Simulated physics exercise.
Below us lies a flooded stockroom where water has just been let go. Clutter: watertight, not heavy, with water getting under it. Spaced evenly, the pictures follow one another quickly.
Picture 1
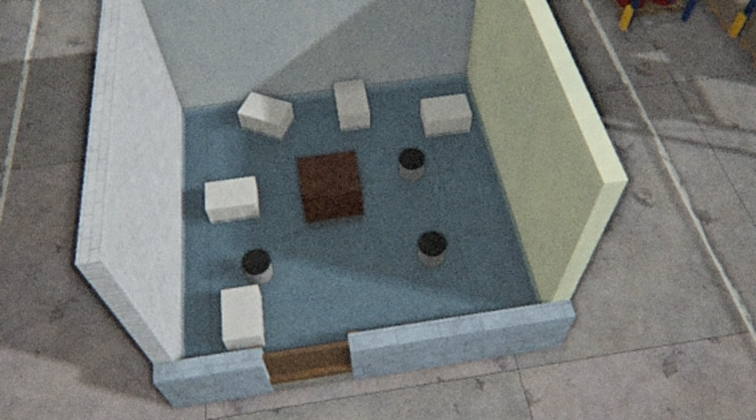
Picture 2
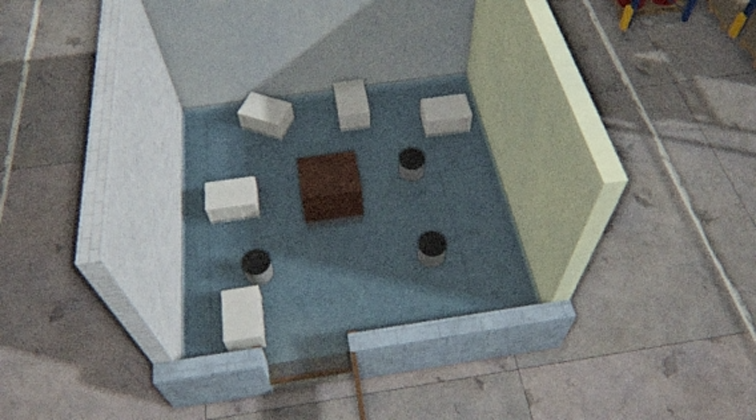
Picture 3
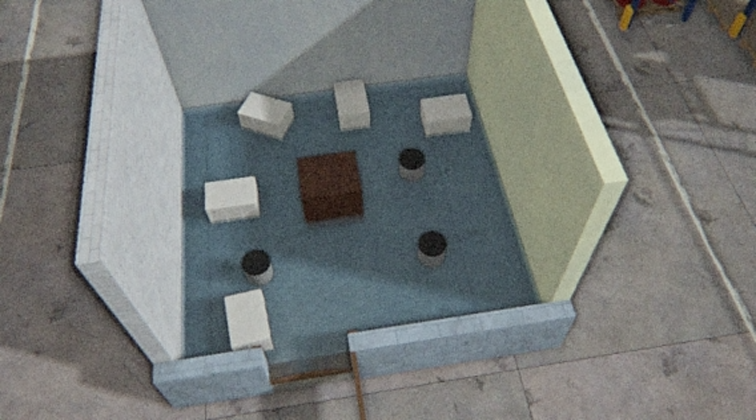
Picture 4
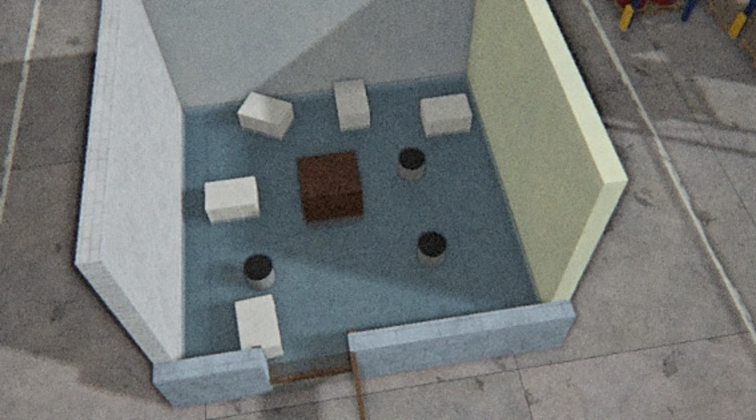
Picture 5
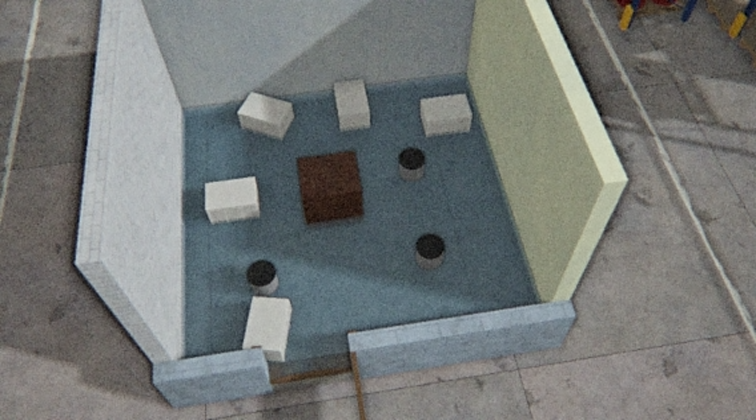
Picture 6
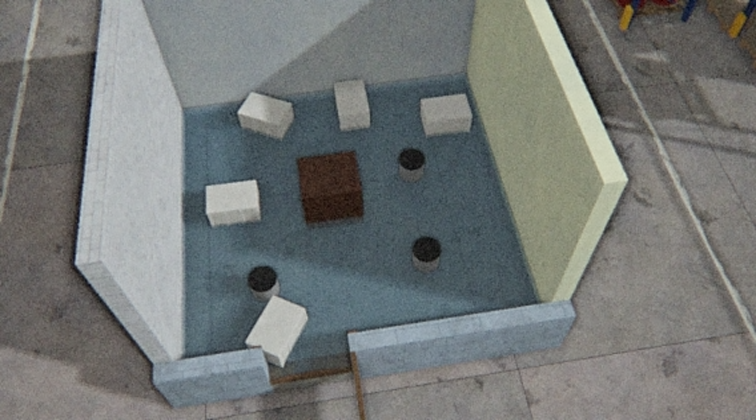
The video shows a flooded, roofless room with white crates and dark-topped pails around a brown block. The brown gate in the front wall opens, then the nearest crate drifts right, turning clockwise, while two pails shift slightly.
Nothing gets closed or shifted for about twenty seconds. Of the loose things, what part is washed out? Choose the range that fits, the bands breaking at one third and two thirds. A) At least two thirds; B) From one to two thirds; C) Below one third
From one to two thirds (B).
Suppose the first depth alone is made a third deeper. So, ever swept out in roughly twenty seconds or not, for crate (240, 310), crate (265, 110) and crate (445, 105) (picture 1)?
Sequence: Removed / not removed / not removed.
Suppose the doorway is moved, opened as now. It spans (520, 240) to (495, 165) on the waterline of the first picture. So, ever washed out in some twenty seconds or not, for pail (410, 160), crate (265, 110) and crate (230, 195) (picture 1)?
Outcome by item: Exited / retained / retained.
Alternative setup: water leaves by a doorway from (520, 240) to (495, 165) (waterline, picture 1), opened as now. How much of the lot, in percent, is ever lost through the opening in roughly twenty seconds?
About 50 percent.
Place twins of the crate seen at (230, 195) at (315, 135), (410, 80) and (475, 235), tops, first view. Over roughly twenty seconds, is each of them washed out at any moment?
In order, the first is never leaving, the second never leaving, the third escaping.
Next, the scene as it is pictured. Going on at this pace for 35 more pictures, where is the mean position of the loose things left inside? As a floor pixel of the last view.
About (352, 178).
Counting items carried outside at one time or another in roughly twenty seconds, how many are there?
Exactly 4.
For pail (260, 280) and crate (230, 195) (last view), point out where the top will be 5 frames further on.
Look around pixels (268, 320) and (230, 224).
A moment on, 1 of 8 are out; 7 afloat.
Next, 2 of 8 are out; 6 afloat.
Later, 4 of 8 are out; 4 afloat.
In the end, 4 of 8 are out; 4 afloat.
